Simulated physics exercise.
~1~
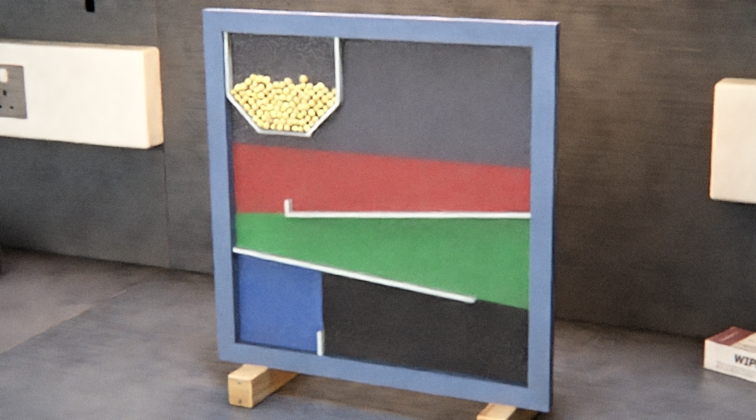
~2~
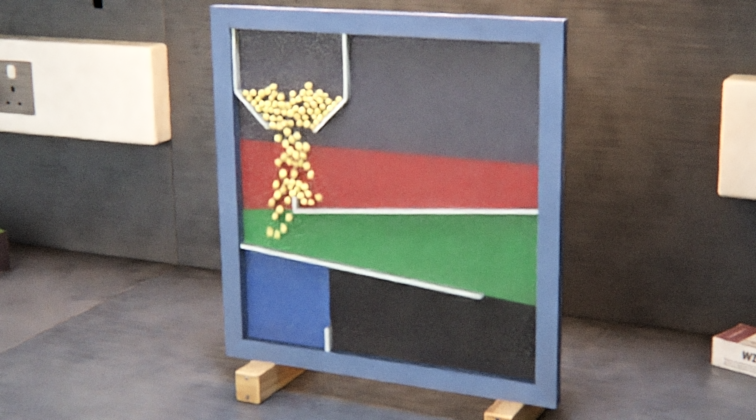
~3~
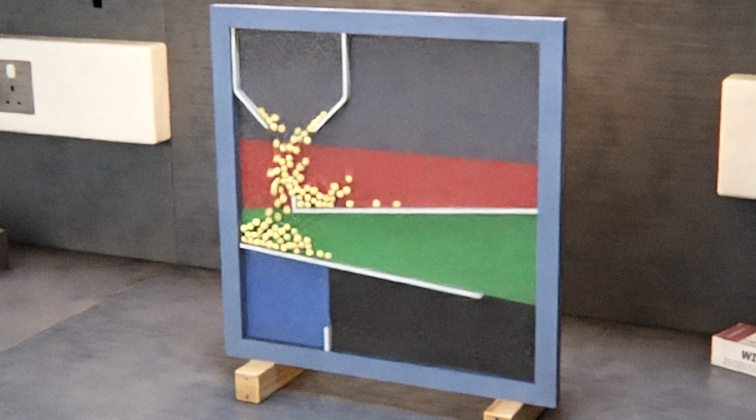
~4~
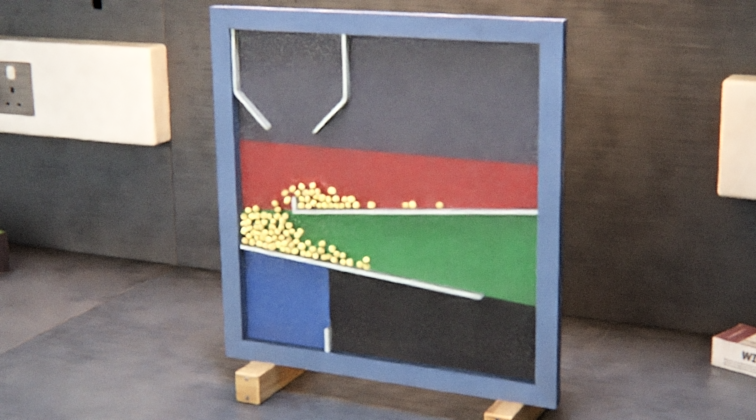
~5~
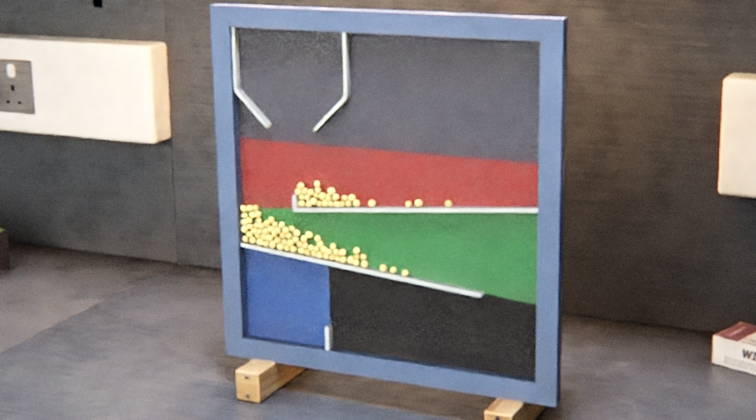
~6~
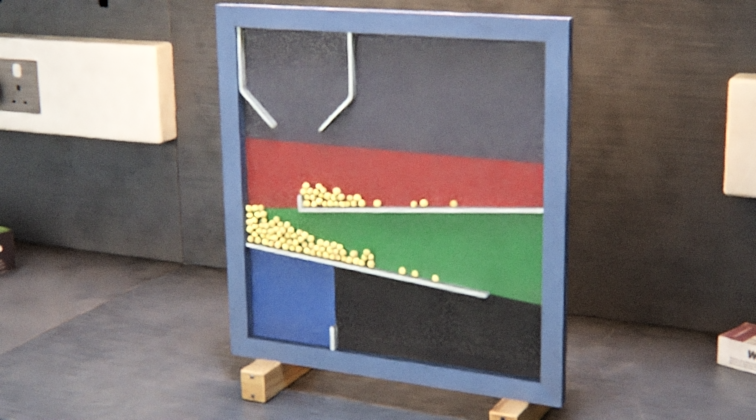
The clip shows small yellow beans dropping from a hopper at the upper left of a blue-framed upright case, some collecting on a ledge in the red section and more piling on the sloping green section below, where a few roll right as the hopper empties.
